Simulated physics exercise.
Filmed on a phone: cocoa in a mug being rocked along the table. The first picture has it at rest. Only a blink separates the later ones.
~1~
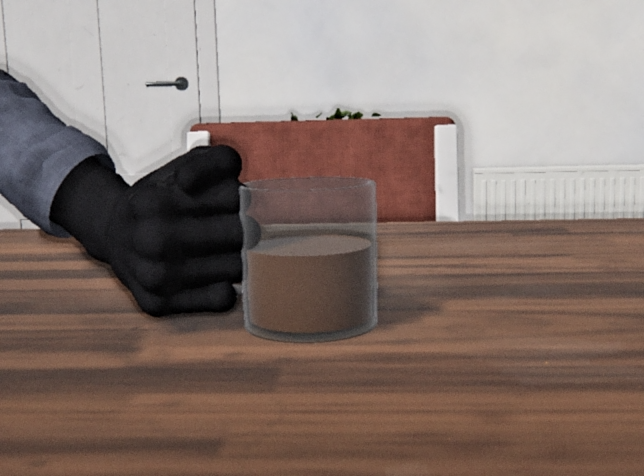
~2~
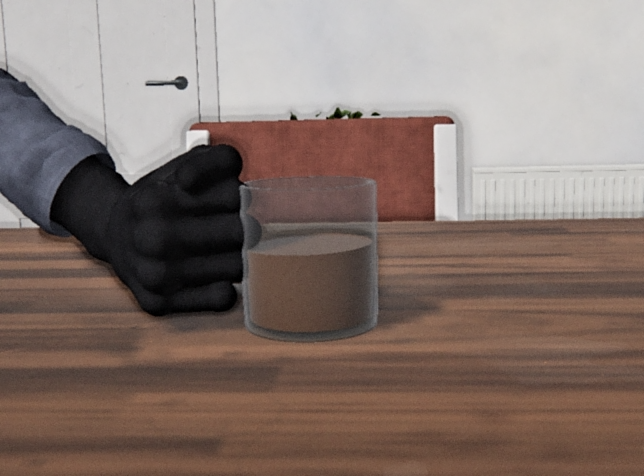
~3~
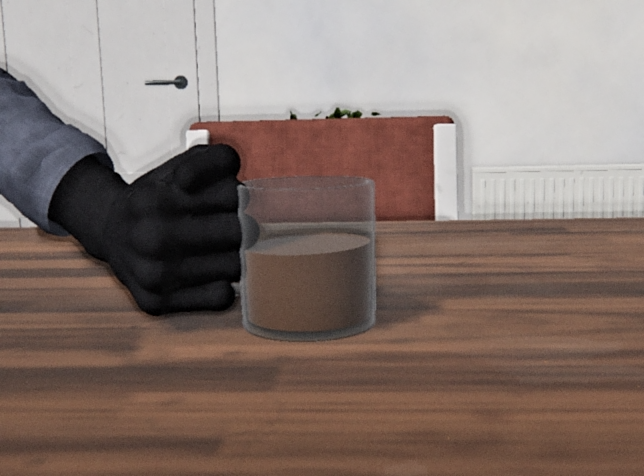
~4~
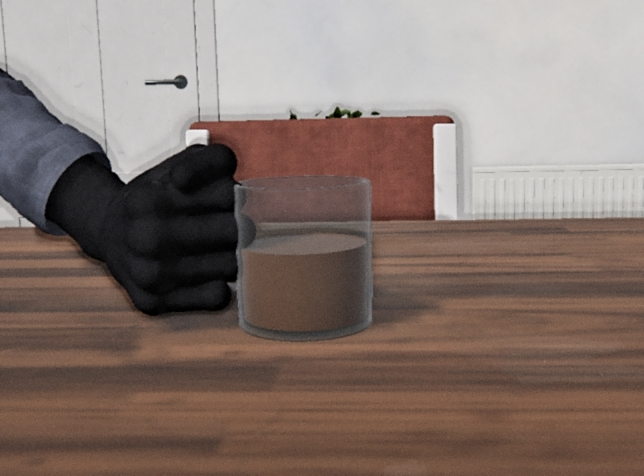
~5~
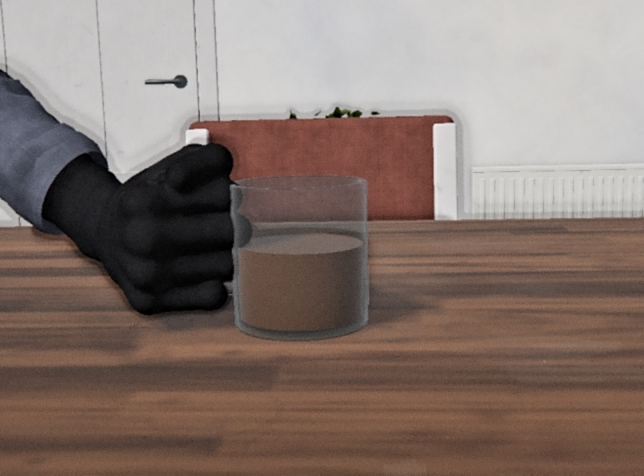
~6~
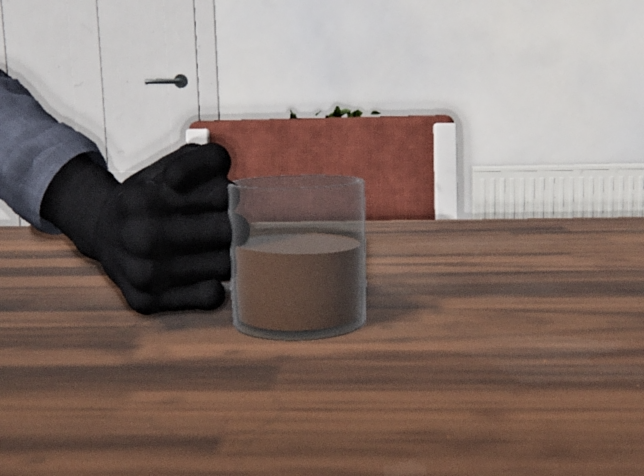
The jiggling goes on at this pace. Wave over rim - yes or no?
No, held.
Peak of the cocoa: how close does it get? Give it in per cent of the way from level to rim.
Around 10 per cent, give or take.
Shortly, the highest wave so far stays far below the rim.
At the finish, the highest wave so far stays far below the rim; nothing has left it.
